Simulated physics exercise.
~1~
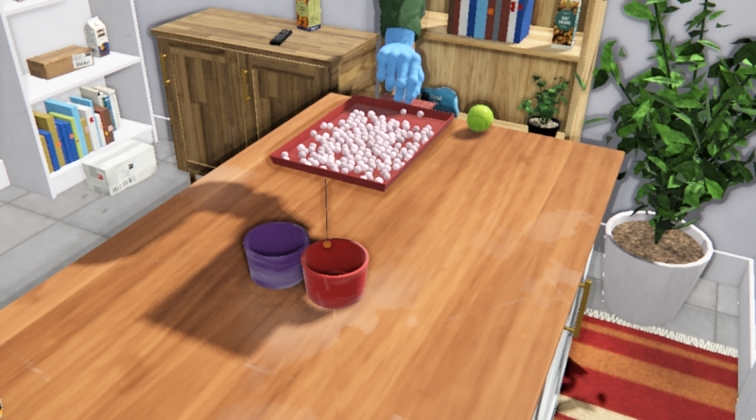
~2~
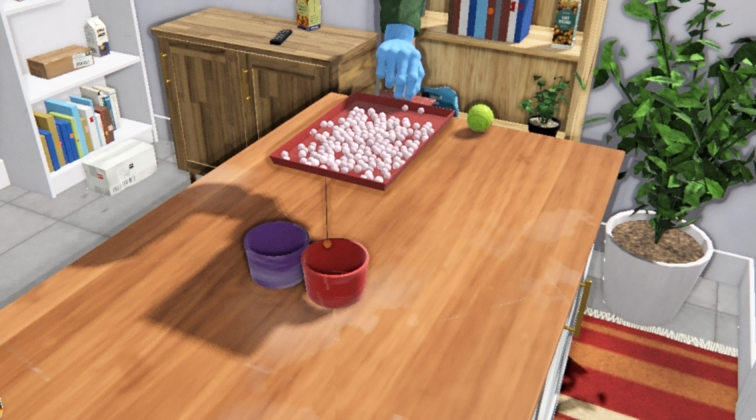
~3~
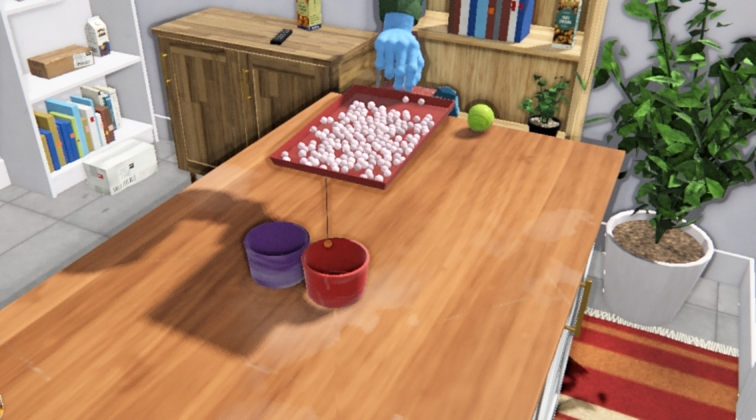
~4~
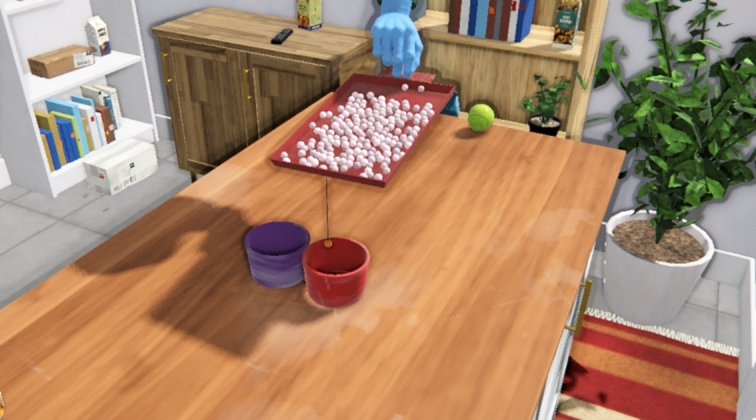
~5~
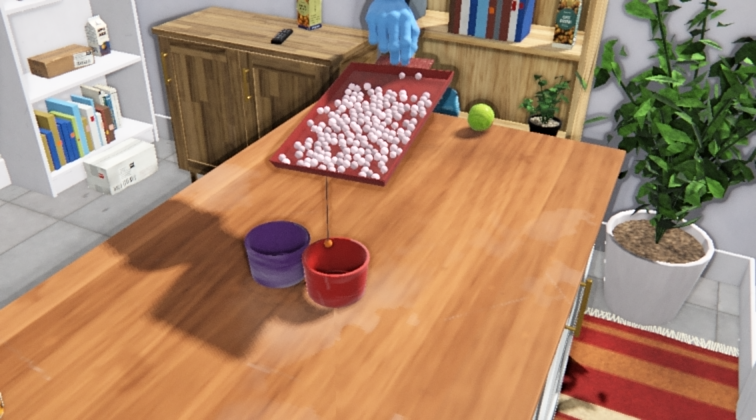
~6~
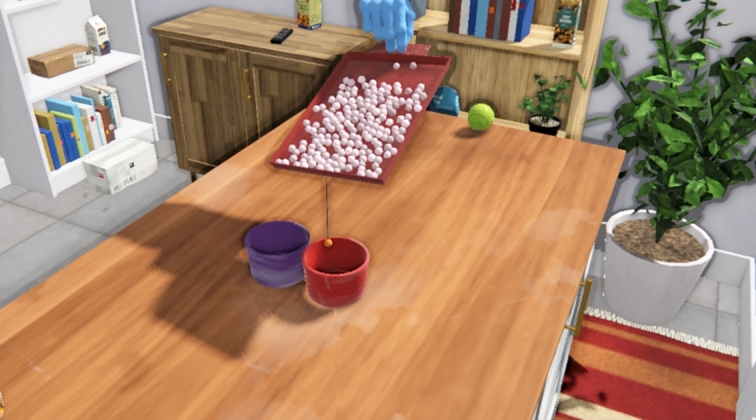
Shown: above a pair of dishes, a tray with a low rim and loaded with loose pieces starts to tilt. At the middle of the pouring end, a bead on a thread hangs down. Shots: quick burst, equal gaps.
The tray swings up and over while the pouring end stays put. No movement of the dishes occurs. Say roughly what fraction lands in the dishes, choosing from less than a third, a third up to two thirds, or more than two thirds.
The dishes end up holding a middling part, one third to two thirds.
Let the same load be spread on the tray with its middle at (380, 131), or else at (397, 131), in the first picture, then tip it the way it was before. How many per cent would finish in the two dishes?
About 30 and 40 per cent.
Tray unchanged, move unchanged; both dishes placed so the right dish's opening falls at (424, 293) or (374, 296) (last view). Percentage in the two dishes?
Approximately 0 percent, followed by approximately 30 percent.
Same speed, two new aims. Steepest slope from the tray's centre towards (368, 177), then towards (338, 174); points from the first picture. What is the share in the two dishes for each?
For the first it's near 10 %, for the second near 10 %.
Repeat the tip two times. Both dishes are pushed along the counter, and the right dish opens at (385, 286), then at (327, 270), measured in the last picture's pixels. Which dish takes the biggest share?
Going by the two tries in order: The left-placed dish, then the left-placed dish.
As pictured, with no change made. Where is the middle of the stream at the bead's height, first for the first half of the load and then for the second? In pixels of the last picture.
It goes through near (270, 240) first, then near (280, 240).
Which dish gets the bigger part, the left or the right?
I'd say the left-side one takes it.
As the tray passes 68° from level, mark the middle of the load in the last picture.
The middle of the pieces lands at roughly (293, 176).
Just after the last frame, tray tipped steeply; roughly half on the tray; just a few in the right dish; about a tenth in the left dish; about a tenth outside both; roughly a quarter in the air.
A moment on, tray tipped past a quarter turn; about a tenth in the right dish; roughly a third in the left dish; roughly half outside both; about a tenth in the air.
Further on, tray tipped past a quarter turn; about a tenth in the right dish; roughly a third in the left dish; roughly half outside both.
When it is over, tray tipped past a quarter turn; about a tenth in the right dish; roughly a third in the left dish; roughly half outside both.
